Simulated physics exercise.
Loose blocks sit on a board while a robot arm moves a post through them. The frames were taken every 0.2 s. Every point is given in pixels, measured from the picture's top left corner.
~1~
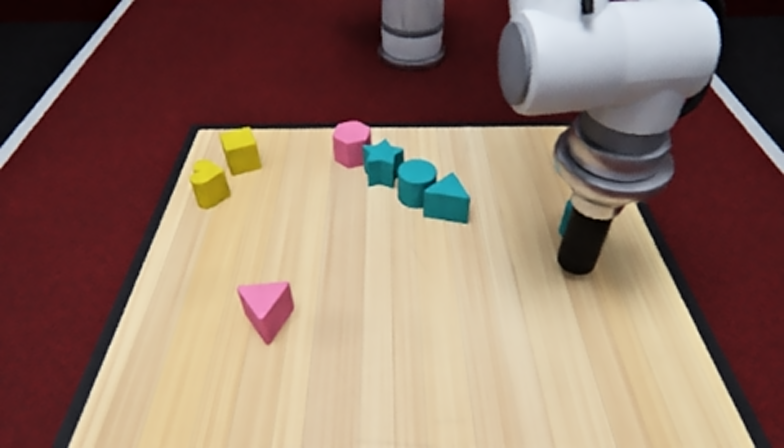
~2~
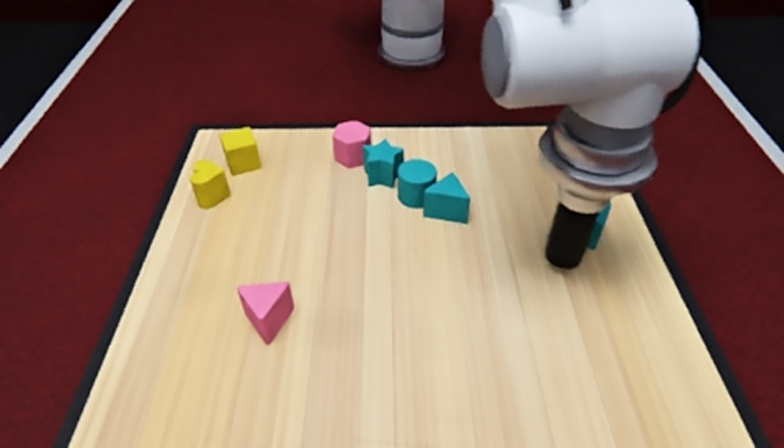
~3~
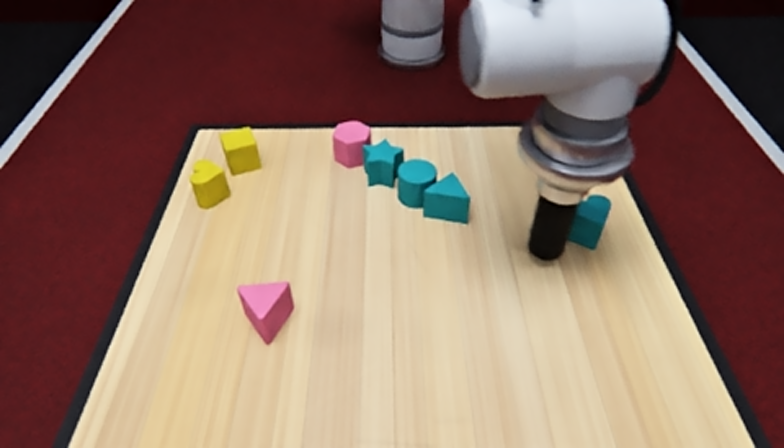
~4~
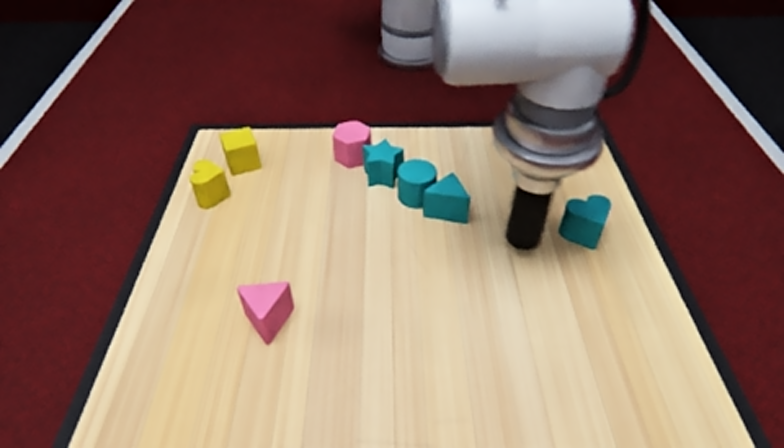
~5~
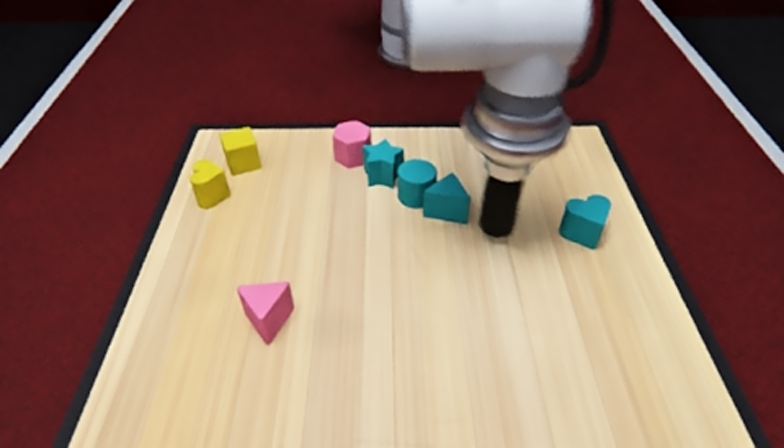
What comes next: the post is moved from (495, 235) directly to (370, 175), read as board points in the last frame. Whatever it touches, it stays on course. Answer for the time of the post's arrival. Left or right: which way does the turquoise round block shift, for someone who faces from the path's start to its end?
It moves left.
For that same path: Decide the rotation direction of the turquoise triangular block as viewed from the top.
Viewed from overhead, the turquoise triangular block winds up turned anticlockwise.
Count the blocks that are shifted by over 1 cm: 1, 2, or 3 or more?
Total: Three-plus.
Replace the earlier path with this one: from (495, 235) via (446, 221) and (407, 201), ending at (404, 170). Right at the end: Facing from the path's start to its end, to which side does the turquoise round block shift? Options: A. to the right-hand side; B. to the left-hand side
My pick is A.
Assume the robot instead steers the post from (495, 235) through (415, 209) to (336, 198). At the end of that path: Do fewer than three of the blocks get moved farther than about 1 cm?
The answer is no.
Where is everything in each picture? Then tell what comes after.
The first picture shows post tip at (576, 262); block tops, pink six-sided block at (352, 131); turquoise star block at (383, 151); turquoise round block at (418, 170); turquoise triangular block at (449, 186).
The second picture shows post at (563, 256); blocks unchanged.
The third picture shows post at (545, 248); blocks unchanged.
The fourth picture shows post at (523, 238); blocks unchanged.
The fifth picture shows post at (496, 226); pink six-sided block at (352, 131); turquoise star block at (383, 151); turquoise round block at (418, 170); turquoise triangular block at (449, 186).
What follows on the original path. One third of the way, post at (449, 205); pink six-sided block at (345, 126); turquoise star block at (365, 145), turned 15° clockwise; turquoise round block at (390, 158); turquoise triangular block at (415, 172).
Two thirds of the way, post at (407, 185); pink six-sided block at (325, 112), turned 45° clockwise; turquoise star block at (325, 130), turned 20° clockwise; turquoise round block at (346, 144); turquoise triangular block at (370, 157), turned 20° anticlockwise.
At the end, post at (369, 166); pink six-sided block at (320, 107), turned 65° clockwise; turquoise star block at (302, 124), turned 65° clockwise; turquoise round block at (298, 143); turquoise triangular block at (331, 149), turned 55° anticlockwise.
